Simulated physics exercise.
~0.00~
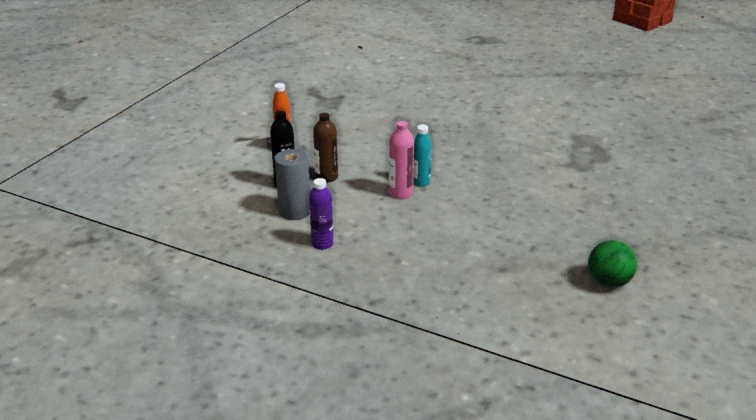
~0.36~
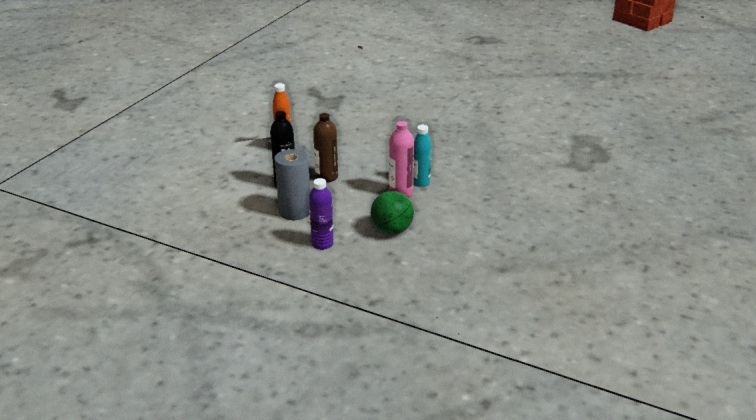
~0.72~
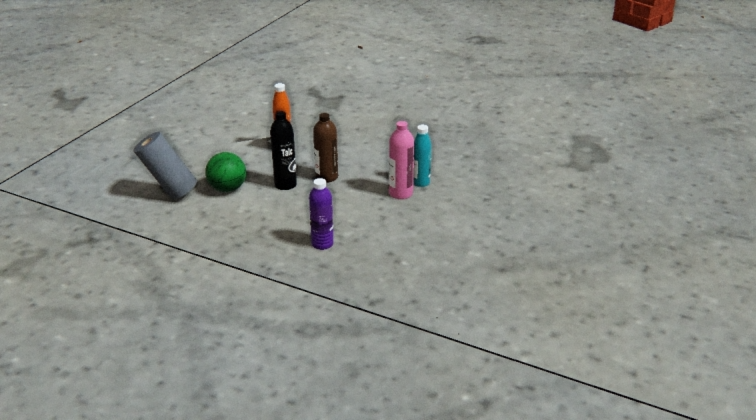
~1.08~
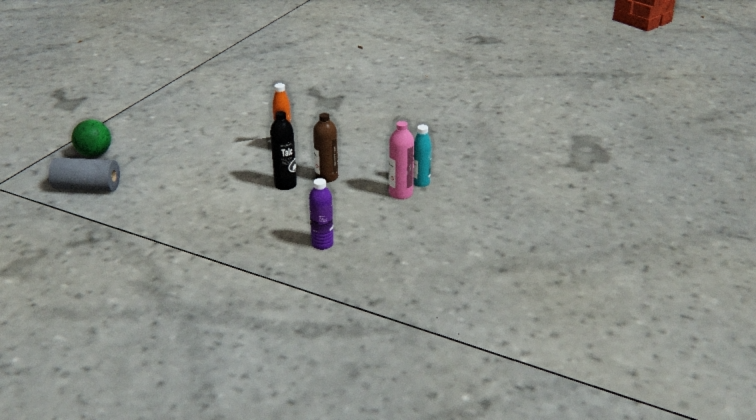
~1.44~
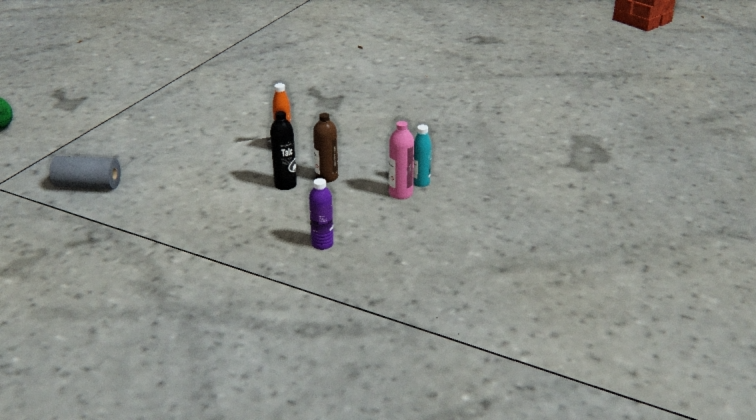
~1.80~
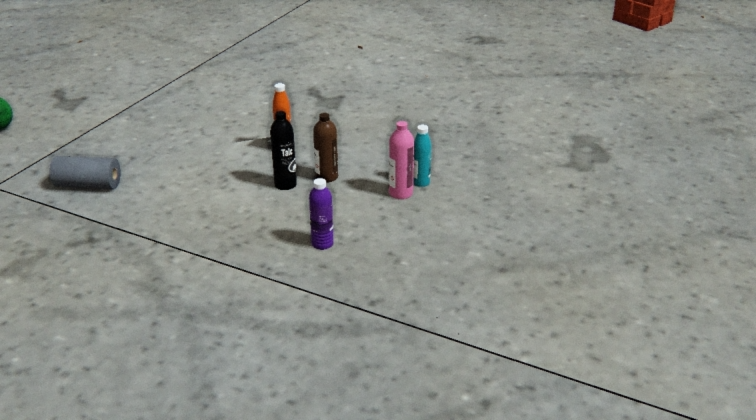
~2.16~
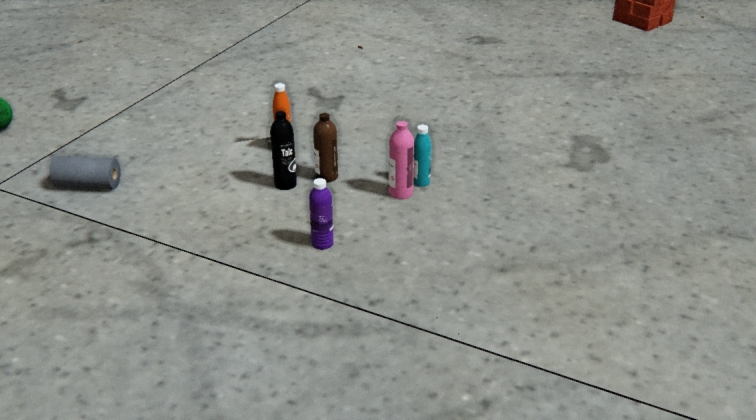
On a grey concrete floor, a green ball rolled left in among a group of standing bottles and knocked a grey roll away and onto its side, then came to rest at the left edge, while the six bottles all stayed upright.
